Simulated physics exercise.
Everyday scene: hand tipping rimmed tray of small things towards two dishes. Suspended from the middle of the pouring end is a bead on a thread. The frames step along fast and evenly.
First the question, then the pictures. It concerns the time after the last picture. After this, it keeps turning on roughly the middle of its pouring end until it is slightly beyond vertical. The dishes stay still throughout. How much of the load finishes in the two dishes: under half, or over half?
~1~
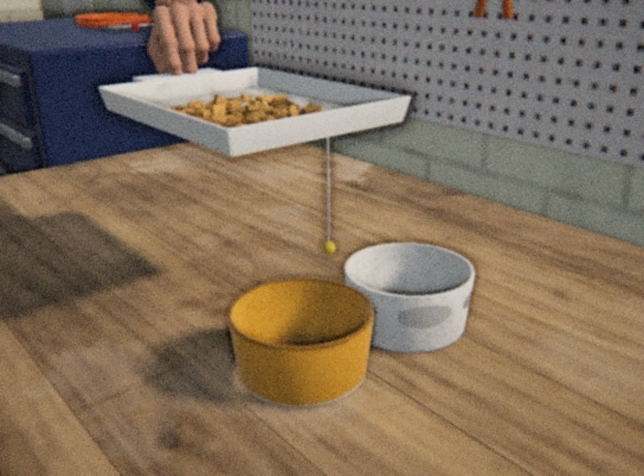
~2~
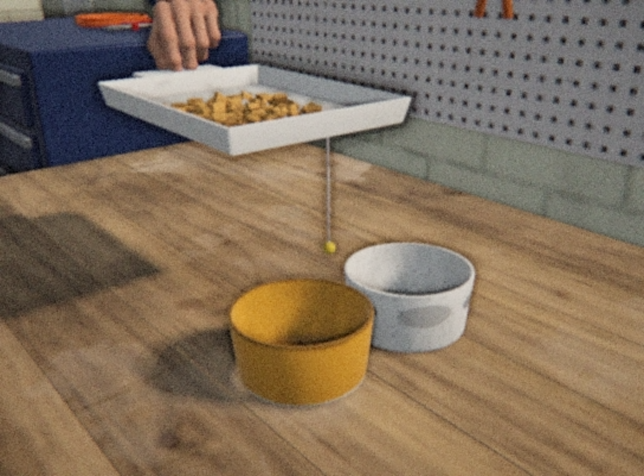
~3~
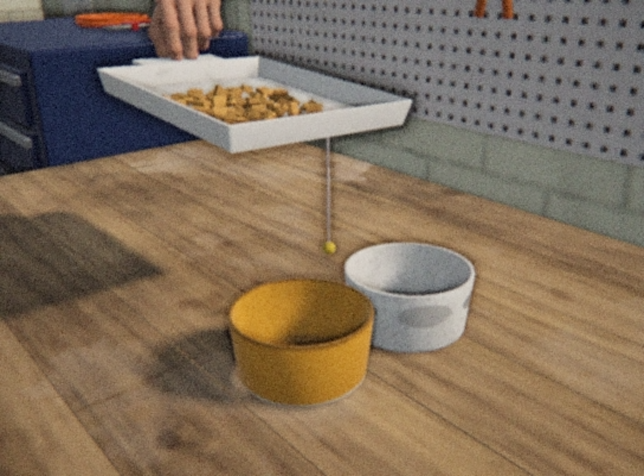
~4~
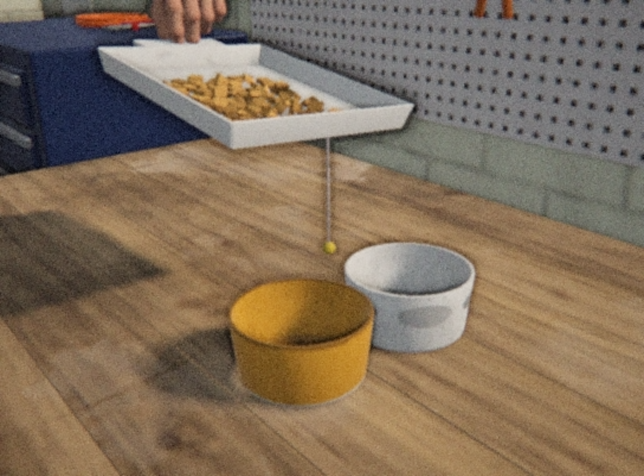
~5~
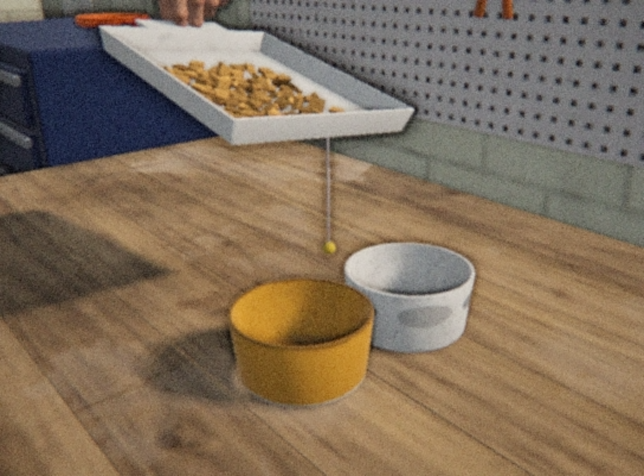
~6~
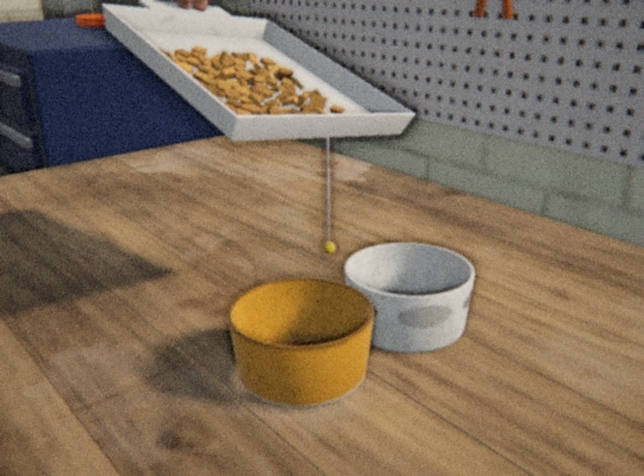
Over half.
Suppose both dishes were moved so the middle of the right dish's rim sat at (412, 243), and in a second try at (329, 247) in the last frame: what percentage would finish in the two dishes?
It comes to near 70 per cent the first time and near 10 per cent the second time.
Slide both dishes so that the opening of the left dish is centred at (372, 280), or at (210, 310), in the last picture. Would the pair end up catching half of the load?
Result, first place: Exceeding half; second place: Not as much as half.
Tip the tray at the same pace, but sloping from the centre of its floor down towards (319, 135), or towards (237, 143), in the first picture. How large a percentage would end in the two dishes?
Shares: 90 %, then 40 %.
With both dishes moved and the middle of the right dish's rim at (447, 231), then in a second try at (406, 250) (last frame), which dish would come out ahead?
Trial one goes to the one to the left, trial two to the one to the right.
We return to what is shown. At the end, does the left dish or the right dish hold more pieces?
The one to the right.
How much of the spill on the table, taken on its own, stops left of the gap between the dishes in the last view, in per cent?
Estimate: About 10 percent.
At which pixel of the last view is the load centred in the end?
Close to (405, 302) in the last view.
Shortly afterwards, tray tipped steeply; the whole lot on the tray.
Next, tray tipped past a quarter turn; near two thirds on the tray; a little in the right dish; a little outside both; a little in the air.
Some moments later, tray tipped past a quarter turn; near two thirds in the right dish; near a third outside both.
In the end, tray tipped past a quarter turn; none at all in the left dish; near two thirds in the right dish; near a third outside both.
